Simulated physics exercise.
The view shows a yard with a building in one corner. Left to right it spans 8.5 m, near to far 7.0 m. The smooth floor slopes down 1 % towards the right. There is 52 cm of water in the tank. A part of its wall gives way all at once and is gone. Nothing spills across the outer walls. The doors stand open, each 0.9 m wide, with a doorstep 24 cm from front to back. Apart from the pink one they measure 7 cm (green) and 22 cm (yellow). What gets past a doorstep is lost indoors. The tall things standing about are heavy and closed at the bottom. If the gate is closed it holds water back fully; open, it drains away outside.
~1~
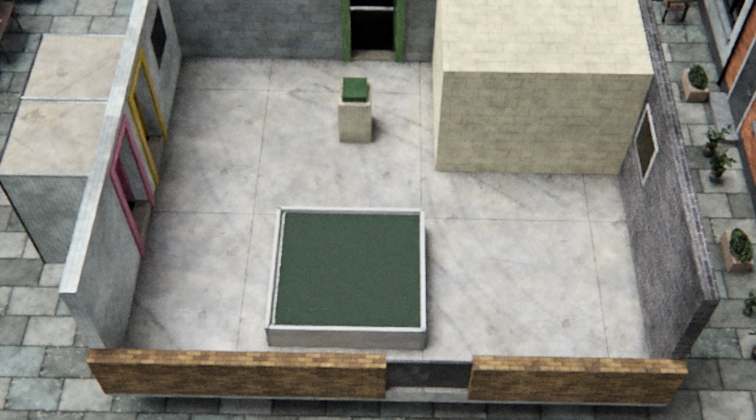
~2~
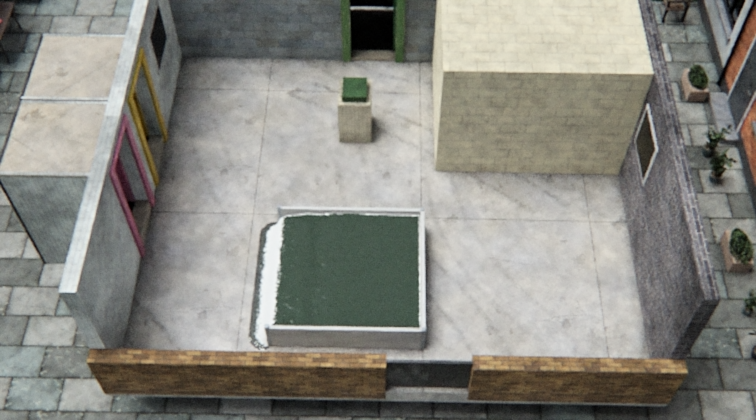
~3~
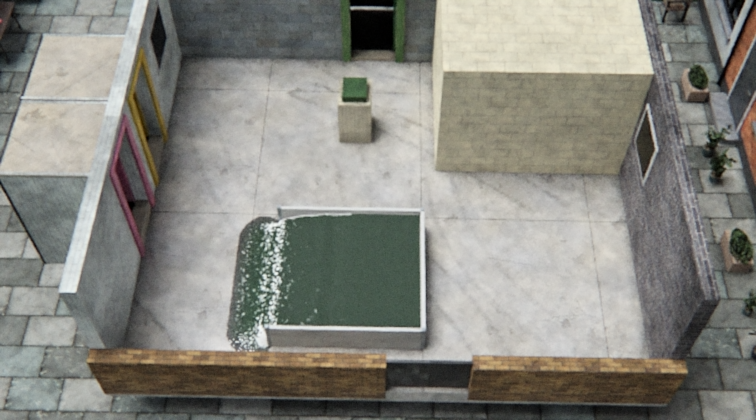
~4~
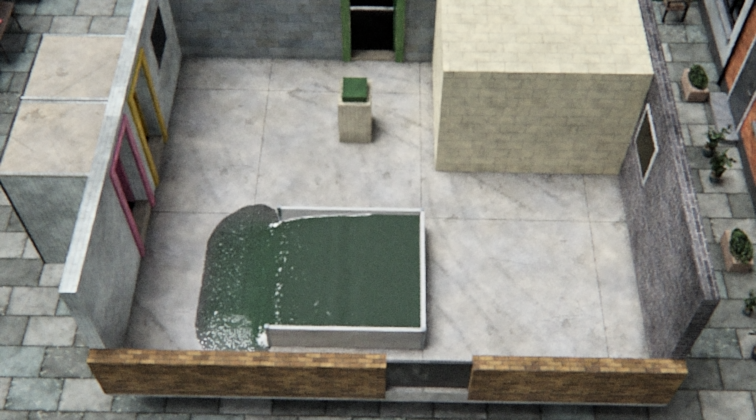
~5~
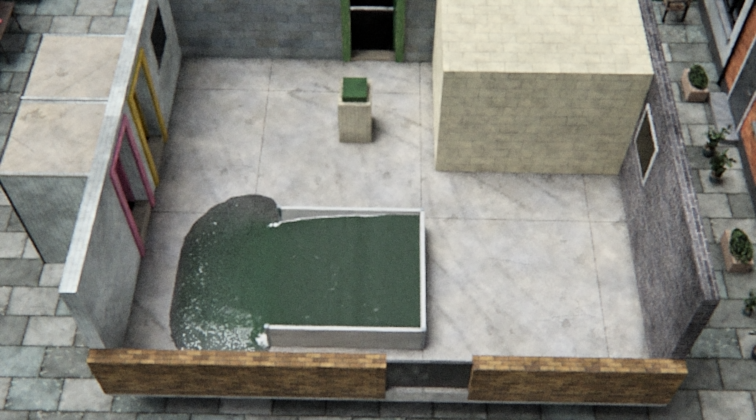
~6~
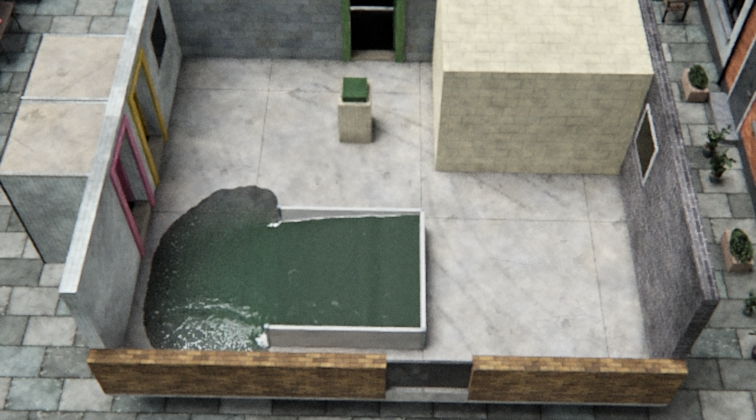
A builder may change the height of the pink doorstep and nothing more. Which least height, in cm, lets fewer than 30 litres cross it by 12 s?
Close to 20 cm is just enough.
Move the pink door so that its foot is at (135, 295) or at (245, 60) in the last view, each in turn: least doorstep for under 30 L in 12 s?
About 26 and 12.5 cm.
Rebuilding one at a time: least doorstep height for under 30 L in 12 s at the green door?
Roughly 7.5 cm at green.
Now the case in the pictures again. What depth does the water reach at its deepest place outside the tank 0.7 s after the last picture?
Up to some 36 cm.
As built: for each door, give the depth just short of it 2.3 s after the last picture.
Depths in cm: Green 0, pink 24, yellow 14.
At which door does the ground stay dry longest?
The green one.
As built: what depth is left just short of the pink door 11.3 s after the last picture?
Some 7.0 cm.
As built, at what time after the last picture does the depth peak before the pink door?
At about 1.8 s.
Then, 0.7 s after the last picture water covers 20 % of the floor, deepest (36 cm) near (121, 361); 24 cm at the pink door, 0 litres in over its 24 cm doorstep.
Then, 2.3 s after the last picture water covers 30 % of the floor, deepest (31 cm) near (119, 371); 24 cm at the pink door, 6 litres in over its 24 cm doorstep.
Then, 11.3 s after the last picture water covers 95 % of the floor, deepest (12 cm) near (653, 383); 7 cm at the pink door, 7 litres in over its 24 cm doorstep.
At the pink door as built, the water peaked near 27 cm, 1.7 s after the last picture.
Run again over the same 12 s with other heights there, 45 litres in over 18.5 cm, 5 litres over 25 cm. The limit of 30 litres is kept from about 20 cm up.
